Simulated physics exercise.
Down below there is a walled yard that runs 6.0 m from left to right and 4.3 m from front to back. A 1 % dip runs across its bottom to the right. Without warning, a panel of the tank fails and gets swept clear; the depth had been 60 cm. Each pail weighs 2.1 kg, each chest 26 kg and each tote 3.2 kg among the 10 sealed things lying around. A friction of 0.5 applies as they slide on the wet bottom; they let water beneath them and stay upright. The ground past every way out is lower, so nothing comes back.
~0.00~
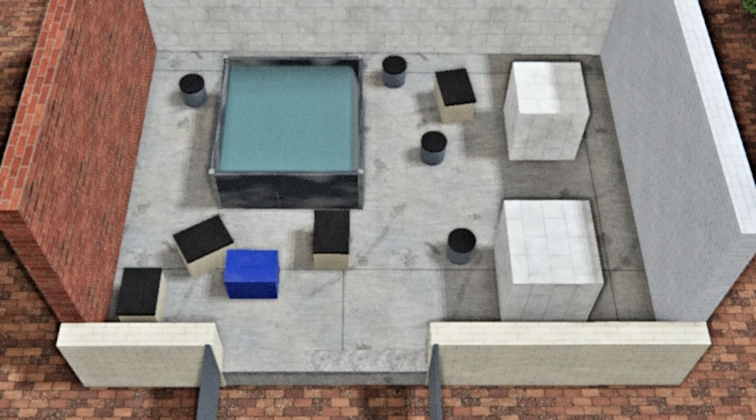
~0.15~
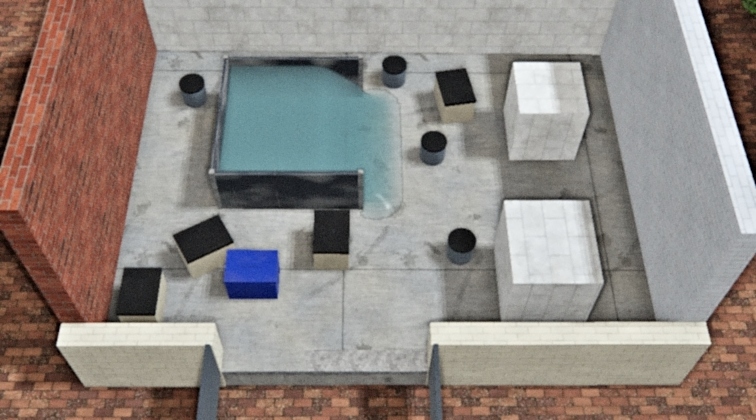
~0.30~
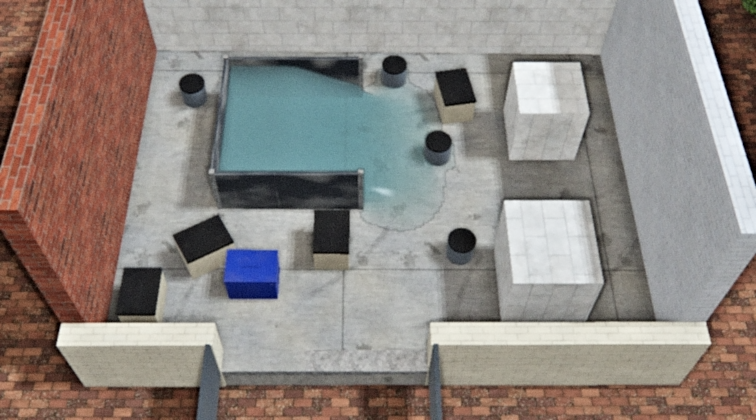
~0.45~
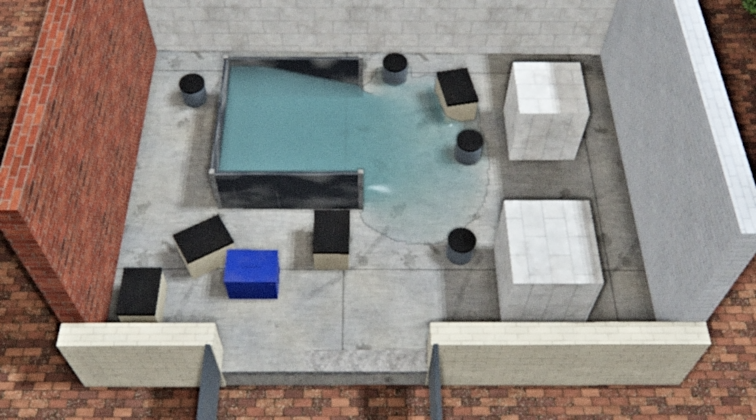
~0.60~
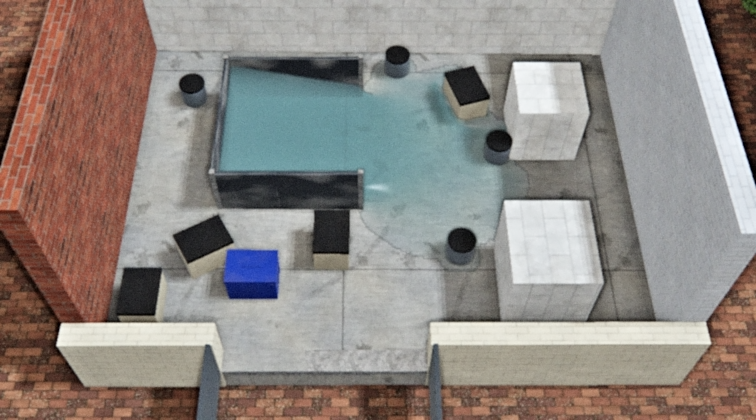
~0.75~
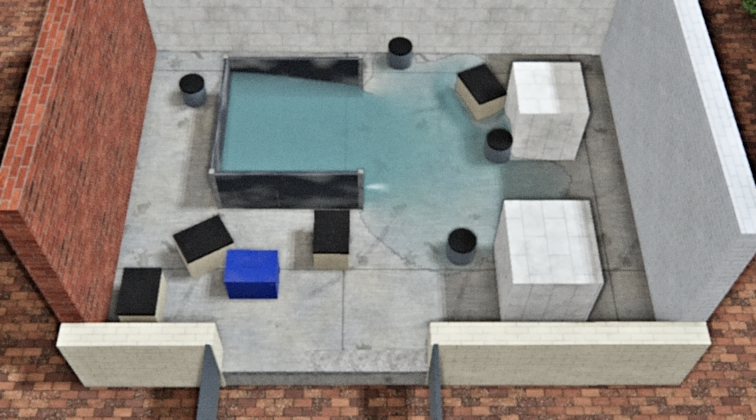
A walled yard held a square tank of water whose right side suddenly gave way, and water spread rightward across the floor, pushing a small dark drum and then a black-topped box toward the pale blocks.
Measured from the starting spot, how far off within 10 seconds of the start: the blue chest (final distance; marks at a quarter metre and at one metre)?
As for the blue chest, it stays about where it started.
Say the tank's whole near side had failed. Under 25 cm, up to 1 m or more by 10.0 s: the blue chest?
With that failure, the blue chest lands a long way off.
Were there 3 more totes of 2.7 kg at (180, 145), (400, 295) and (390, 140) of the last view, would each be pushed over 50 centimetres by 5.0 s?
From first to last: Does not reach it, surpasses it, surpasses it.
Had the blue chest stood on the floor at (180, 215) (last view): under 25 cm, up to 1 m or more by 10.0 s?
Well, it rests almost unmoved.
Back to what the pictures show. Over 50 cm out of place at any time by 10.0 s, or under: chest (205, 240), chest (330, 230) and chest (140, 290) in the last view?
Within the limit, then within the limit, then within the limit.
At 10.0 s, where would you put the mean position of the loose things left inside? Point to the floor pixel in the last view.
Close to (303, 244).
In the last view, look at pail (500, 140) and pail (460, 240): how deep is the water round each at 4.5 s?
About 19 and 6 cm.
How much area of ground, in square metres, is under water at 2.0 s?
At that time the wet patch spans about 14 m2.
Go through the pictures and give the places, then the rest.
The first frame shows the blue chest at (251, 266) rests on the ground; water covers 2.6 m2; 0 of 10 have shifted.
The second frame shows the blue chest at (251, 266) rests on the ground; 3.6 m2 under water; 0 of 10 have shifted.
The third frame shows the blue chest at (251, 266), on the bottom; water covers 4.6 m2; 1 of 10 have shifted.
The fourth frame shows the blue chest at (251, 266), on the bottom; water covers 5.7 m2; 1 of 10 have shifted.
The fifth frame shows the blue chest at (251, 266), on the bottom; water covers 6.9 m2; 3 of 10 have shifted.
The sixth frame shows the blue chest at (251, 266) rests on the ground; water covers 8.2 m2; 3 of 10 have shifted.
After 2.0 s the blue chest is near (251, 266), 0.0 m from its start, aground; 0 of 10 are out; 1 afloat.
After 4.5 s the blue chest is near (251, 266), 0.0 m from its start, aground; 0 of 10 are out; 4 afloat.
After 7.0 s the blue chest is near (251, 266), 0.0 m from its start, aground; 0 of 10 are out; 4 afloat.
After 10.0 s the blue chest is near (251, 266), 0.0 m from its start, aground; 0 of 10 are out; 4 afloat.
